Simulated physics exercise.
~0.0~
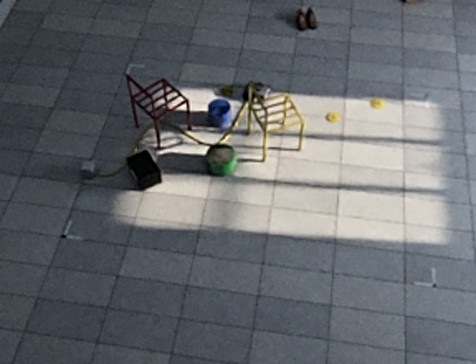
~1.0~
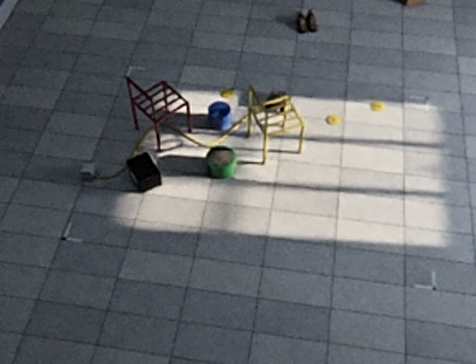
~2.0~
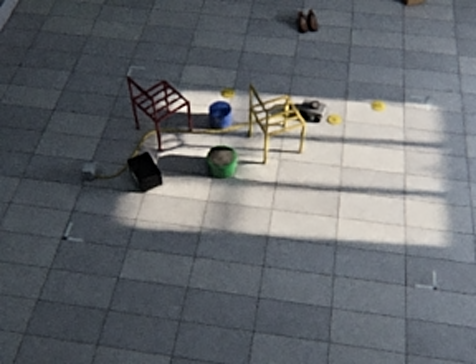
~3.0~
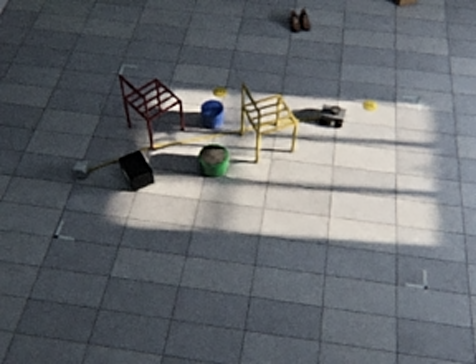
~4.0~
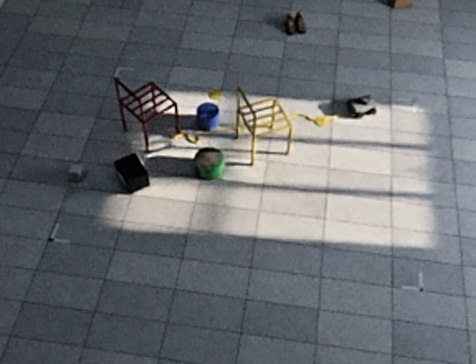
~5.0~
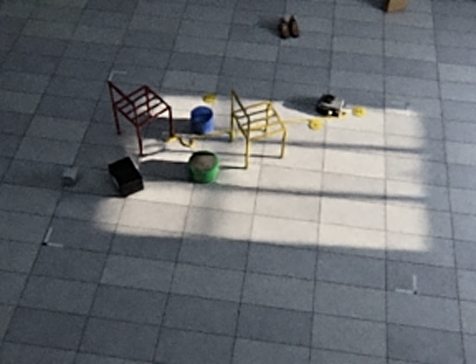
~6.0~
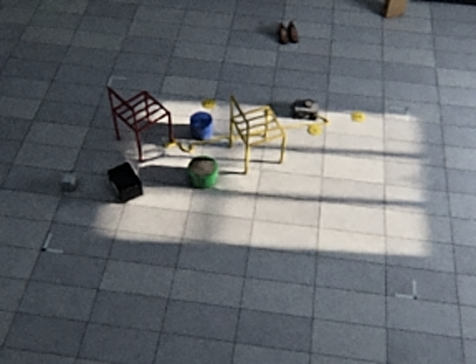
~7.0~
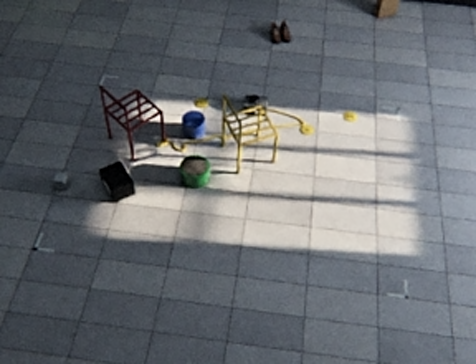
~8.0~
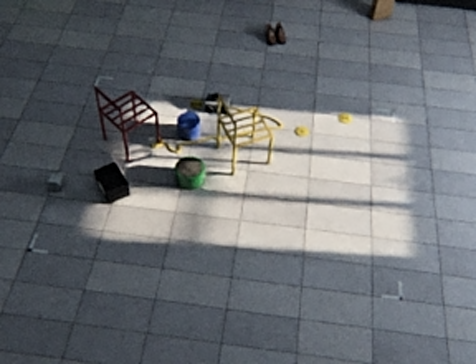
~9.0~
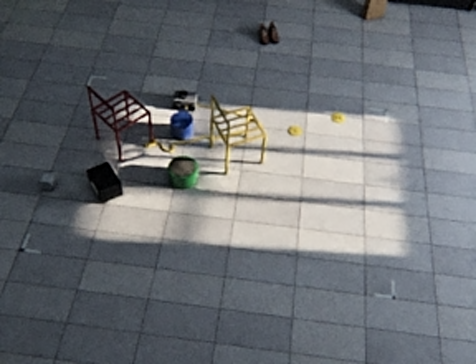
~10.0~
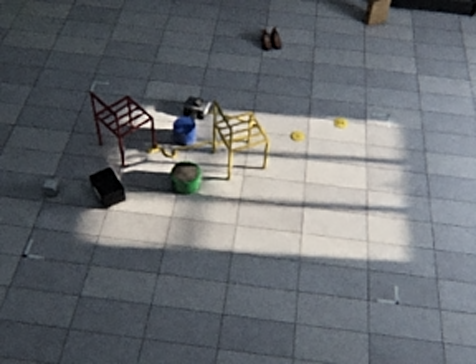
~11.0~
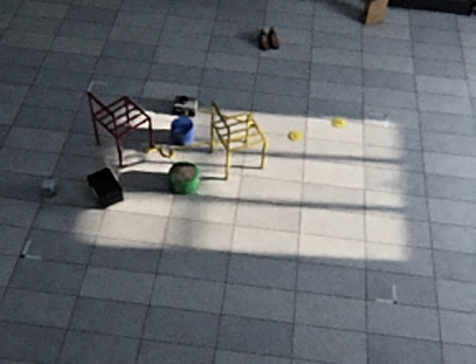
The clip opens on a sunlit patch of tiled floor with a red chair, a yellow chair, a blue bin, a green pot and a black box, while a small dark cart trails a yellow lead among them. The cart emerges from behind the yellow chair and drives right, drawing the lead tighter. Near the yellow marks, the lead comes away from the plug point at left. The cart then turns back left, passing behind the yellow chair with the loose lead. It stops behind the blue bin, unplugged, with the chairs and containers still standing in place.
